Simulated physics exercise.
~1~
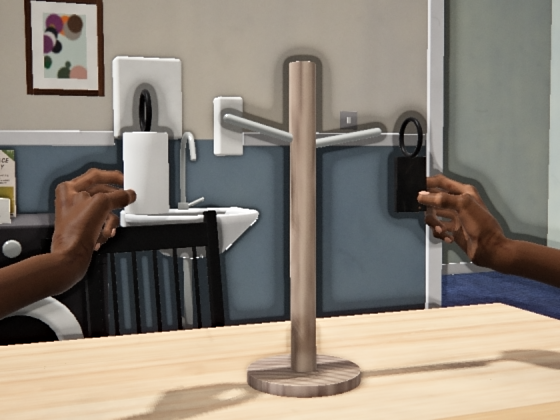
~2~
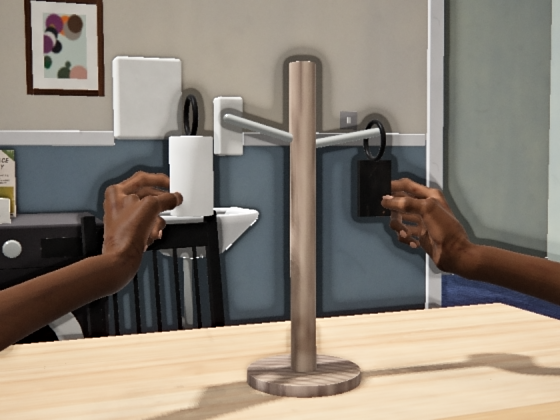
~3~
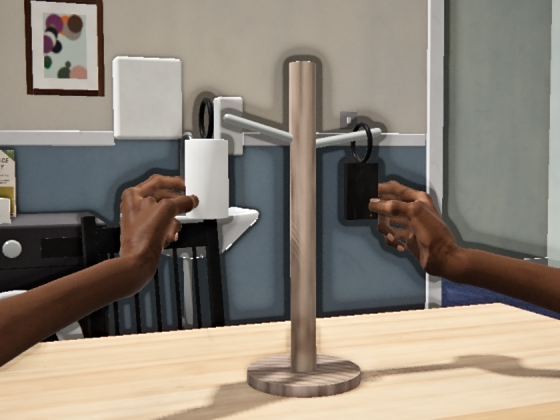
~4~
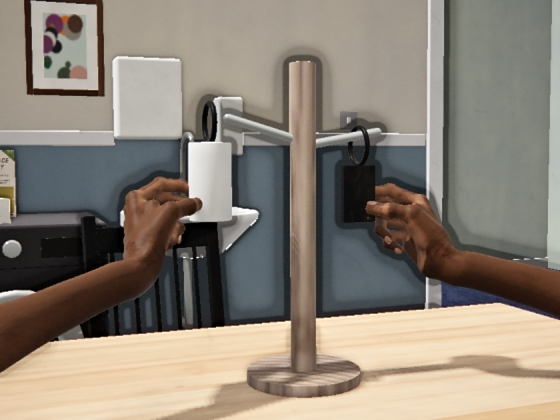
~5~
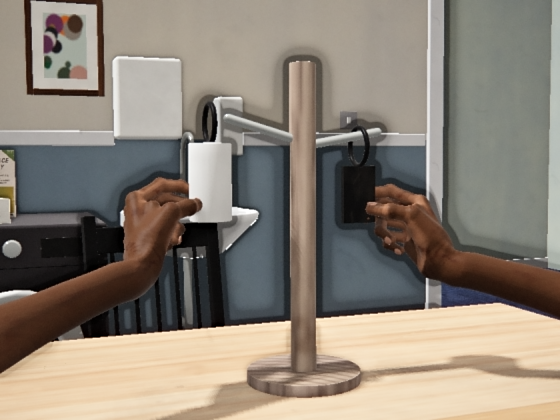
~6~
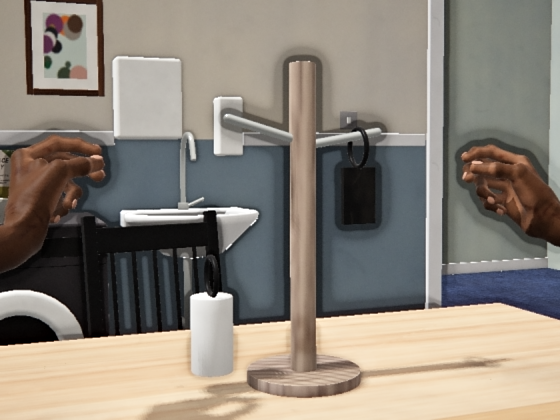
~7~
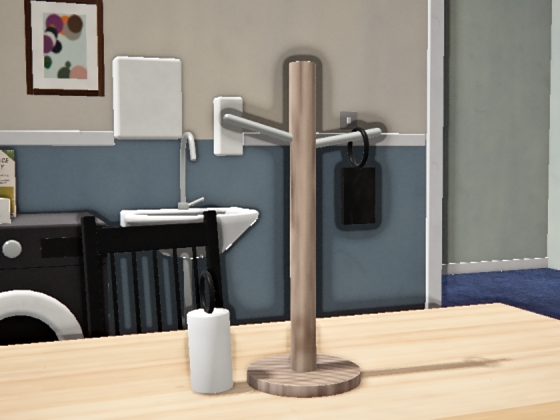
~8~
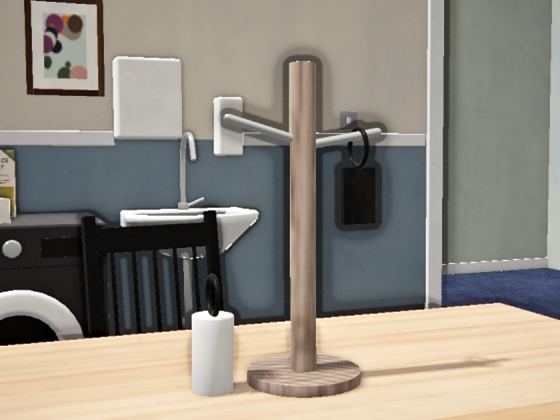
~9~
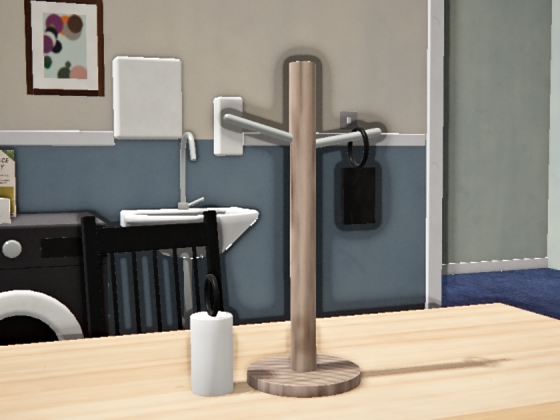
A wooden stand with two slanting pegs rises from a pale table, seen from a still, level view in a room with a blue and beige wall, a sink and a dark chair behind. Two hands reach in, the left holding a white lantern by its body and the right a black tag, each topped with a black ring. They bring both inward to the pegs and pause. Then the hands let go and draw back out of sight. The white lantern drops to the table and stands upright left of the base, while the black tag stays hanging on the right peg.
